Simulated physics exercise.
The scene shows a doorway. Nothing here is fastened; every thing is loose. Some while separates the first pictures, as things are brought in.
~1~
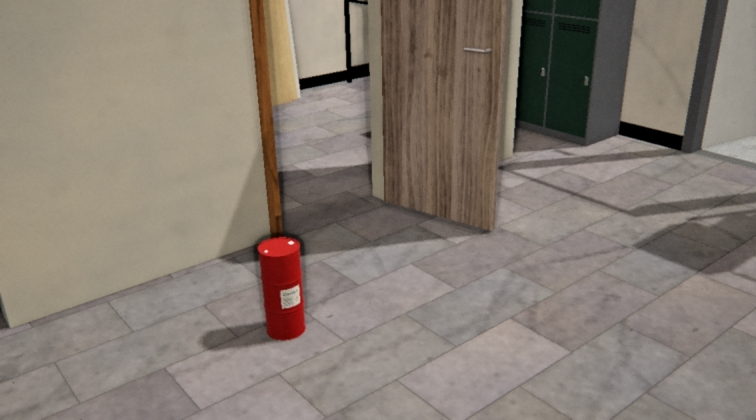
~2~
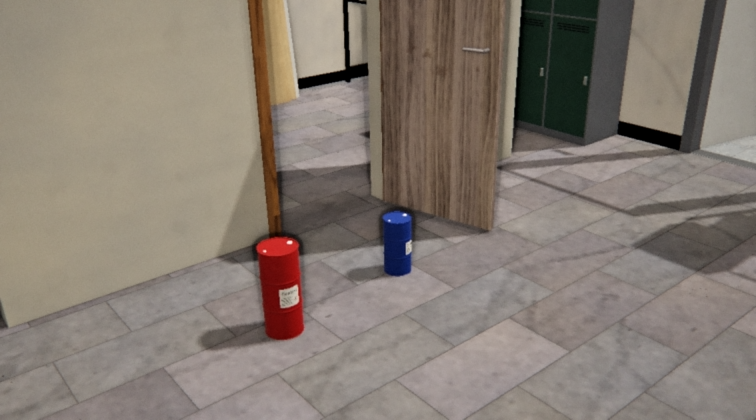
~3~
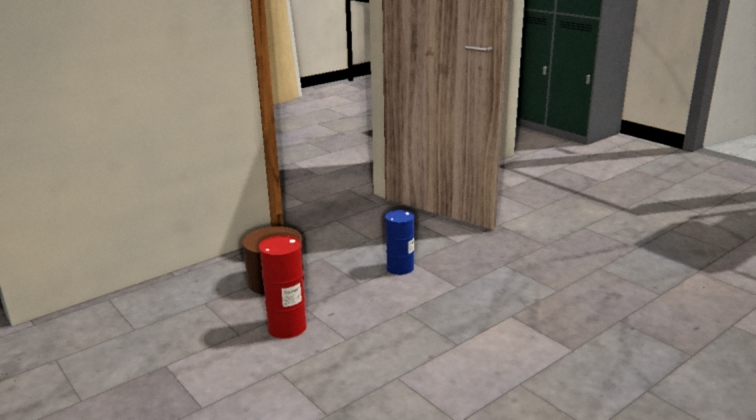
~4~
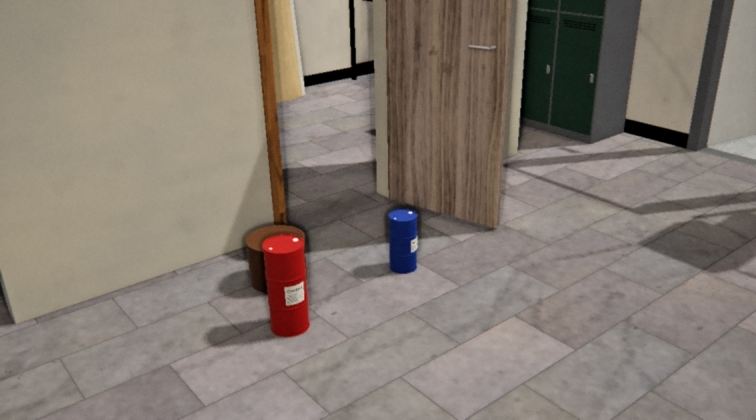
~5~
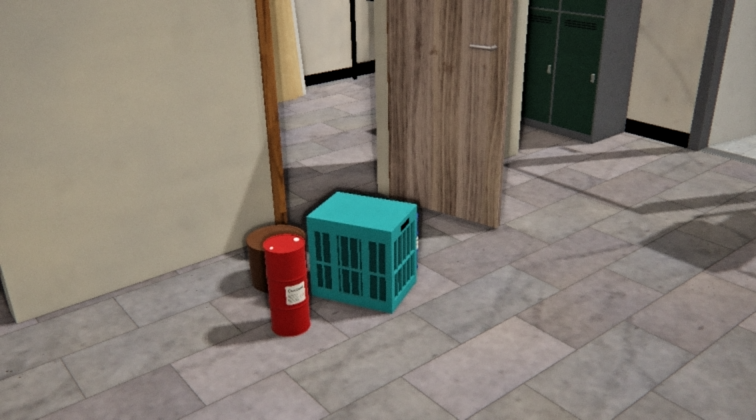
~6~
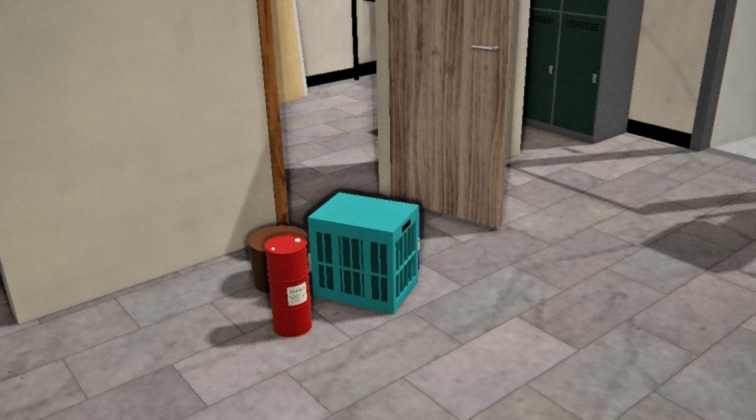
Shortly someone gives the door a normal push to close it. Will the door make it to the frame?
Okay, the door ends up flush with the frame.
Then, 0.60 s later than the last frame, open by 86°.
Then, 1.10 s later than the last frame, open by 59°.
Then, 1.50 s later than the last frame, open by 37°.
Then, 1.90 s later than the last frame, open by 14°.
When it is over, open by 0°; all 4 as before. End places, in pixels of the last picture, turquoise chest near (365, 251).
